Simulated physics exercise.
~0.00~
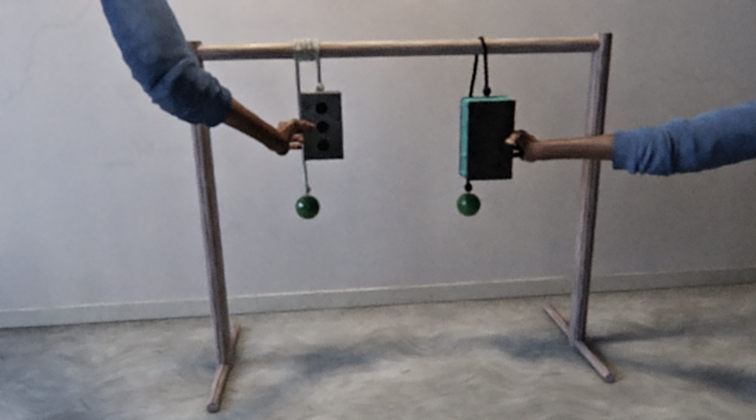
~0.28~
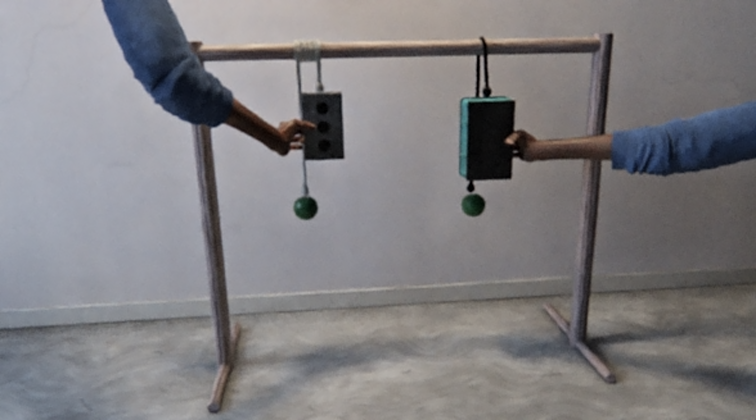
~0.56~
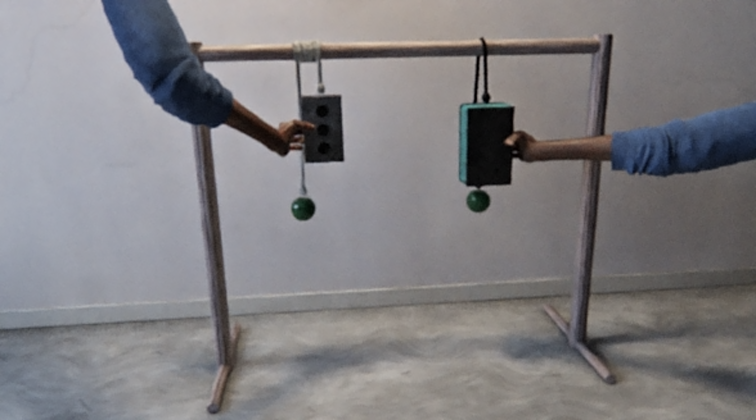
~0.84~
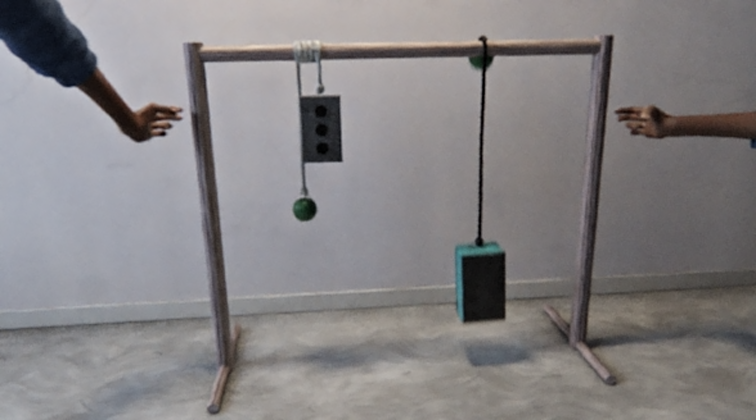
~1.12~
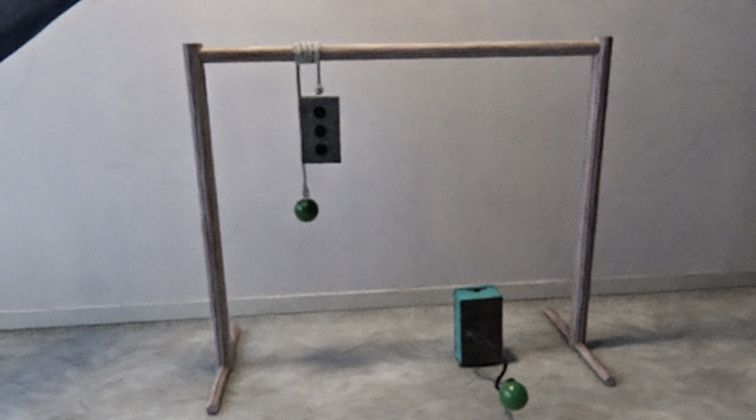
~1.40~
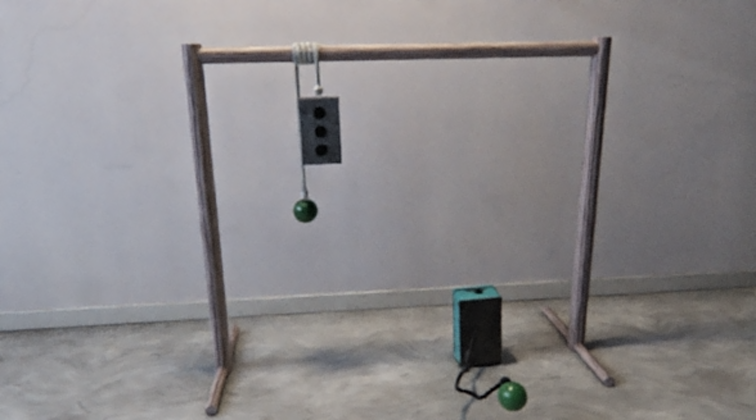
The footage shows a grey paver and a turquoise case hanging from a wooden rail by ropes with green balls at their other ends, each held by a hand. The hands let go and withdraw; the paver stays hanging, while the case drops to the floor, pulling its rope and ball down.
